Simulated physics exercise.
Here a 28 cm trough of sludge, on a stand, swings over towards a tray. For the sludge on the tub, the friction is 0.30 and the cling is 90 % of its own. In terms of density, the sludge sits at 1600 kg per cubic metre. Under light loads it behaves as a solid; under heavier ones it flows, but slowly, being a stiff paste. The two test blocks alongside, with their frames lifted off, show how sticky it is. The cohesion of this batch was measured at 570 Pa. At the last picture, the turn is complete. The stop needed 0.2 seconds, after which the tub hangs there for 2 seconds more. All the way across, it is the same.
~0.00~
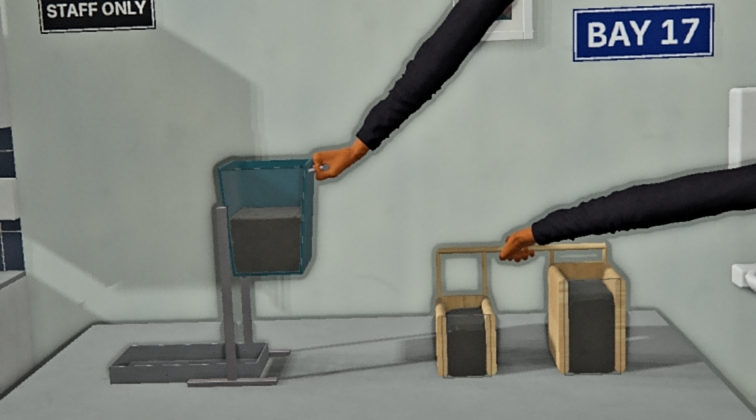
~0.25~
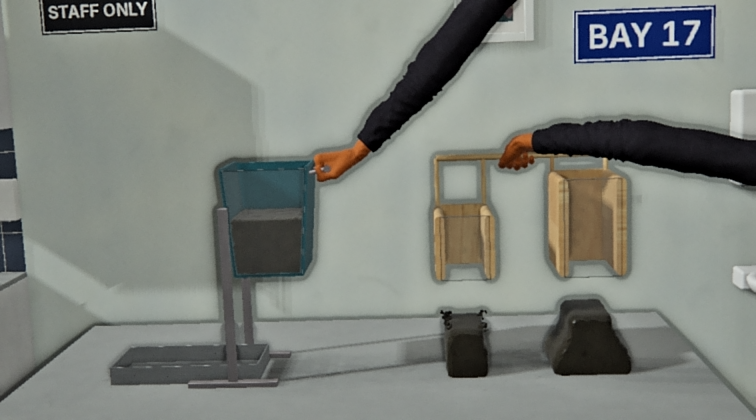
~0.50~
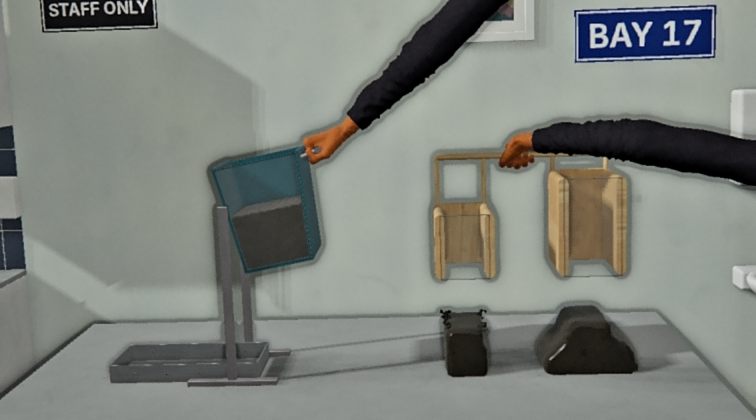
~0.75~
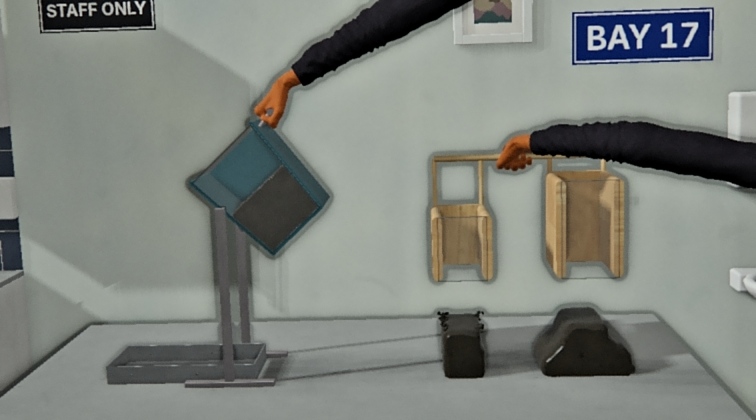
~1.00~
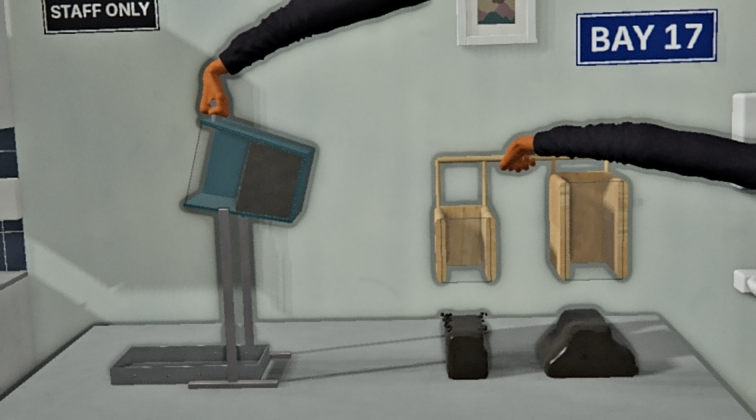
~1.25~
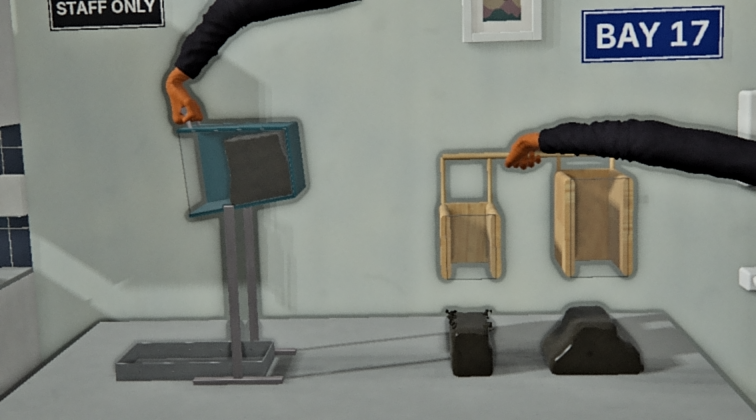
Hand-held blue tub of sludge staying upright as wooden moulds rise off two slumping blocks, then turning leftward onto its side.
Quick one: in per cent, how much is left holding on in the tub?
Expect around 100 %.
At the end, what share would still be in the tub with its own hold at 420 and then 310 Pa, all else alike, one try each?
It'd be some 70 percent the first time and some 55 percent the second.
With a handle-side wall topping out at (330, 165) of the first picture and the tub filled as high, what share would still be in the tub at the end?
Roughly 55 %.
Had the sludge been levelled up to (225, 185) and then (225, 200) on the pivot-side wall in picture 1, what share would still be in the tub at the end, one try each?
Respectively 55 percent and 70 percent.
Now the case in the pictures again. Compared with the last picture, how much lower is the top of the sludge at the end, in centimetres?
About 6 cm.
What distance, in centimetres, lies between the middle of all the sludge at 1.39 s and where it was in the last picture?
The change is near 4 cm.
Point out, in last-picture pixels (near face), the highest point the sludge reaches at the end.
I'd say it peaks at roughly (243, 160) in the last picture.
By 1.39 s, the tub is at 95 degrees and holds 100 %.
By 1.56 s, the tub is at 95 degrees and holds 100 %.
By 1.73 s, the tub is at 95 degrees and holds 100 %.
By 1.90 s, the tub is at 95 degrees and holds 100 %.
By 3.25 s, at the end, the tub is at 95 degrees and holds 100 %.
